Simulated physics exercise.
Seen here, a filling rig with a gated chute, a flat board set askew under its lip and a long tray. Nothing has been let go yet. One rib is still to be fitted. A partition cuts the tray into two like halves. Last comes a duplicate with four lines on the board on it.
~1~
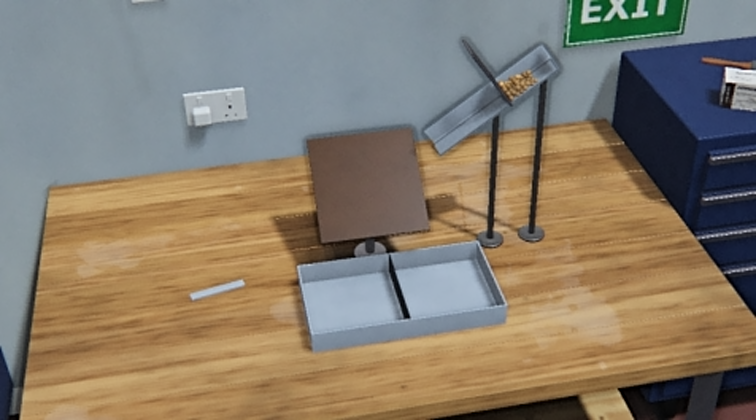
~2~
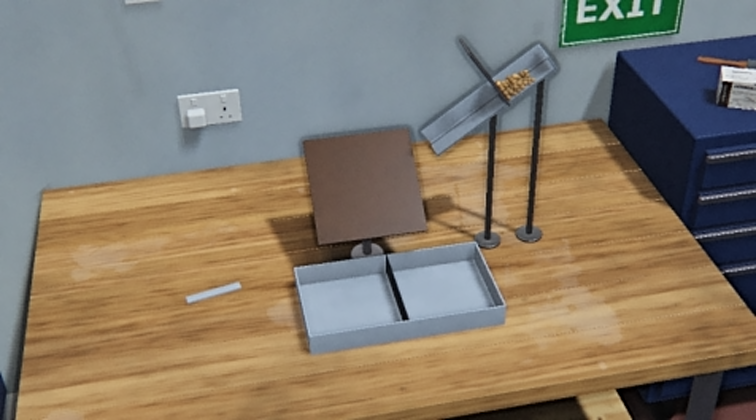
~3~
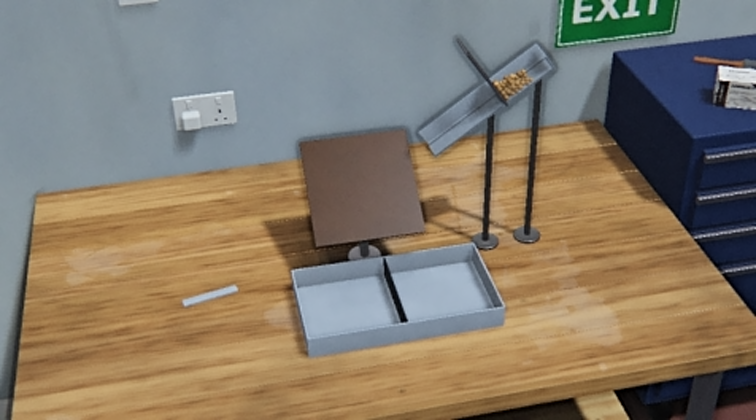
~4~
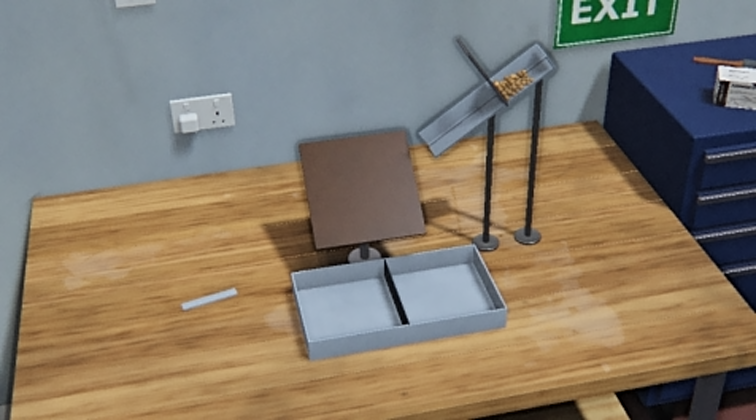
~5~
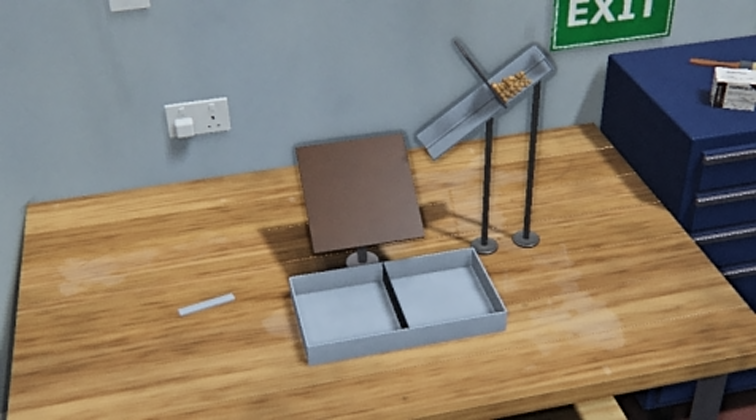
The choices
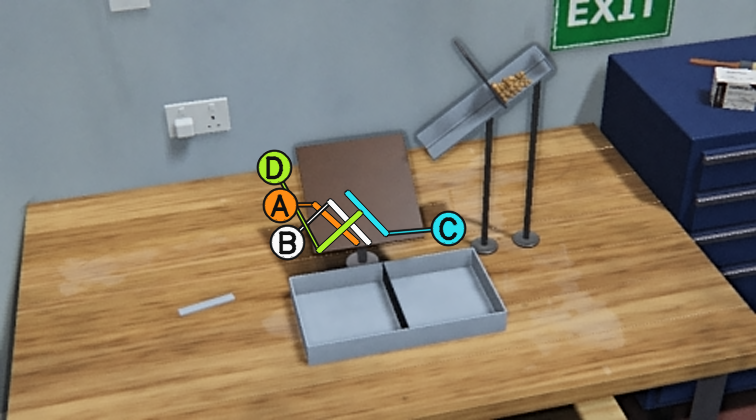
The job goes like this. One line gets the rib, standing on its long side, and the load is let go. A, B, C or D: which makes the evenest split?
It is B.
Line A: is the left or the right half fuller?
The left half.
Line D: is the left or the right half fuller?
The left half.
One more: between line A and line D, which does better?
A it is.
On the marked copy, line A from (314, 204) to (356, 242); line B from (330, 201) to (368, 242); line C from (347, 193) to (386, 233); line D from (359, 213) to (319, 250).
With A, of what is caught, the larger part in the left half, roughly a quarter in the right.
With B, of what is caught, roughly half in the left half, roughly half in the right.
With C, of what is caught, roughly a quarter in the left half, the larger part in the right.
With D, of what is caught, the larger part in the left half, about a tenth in the right.
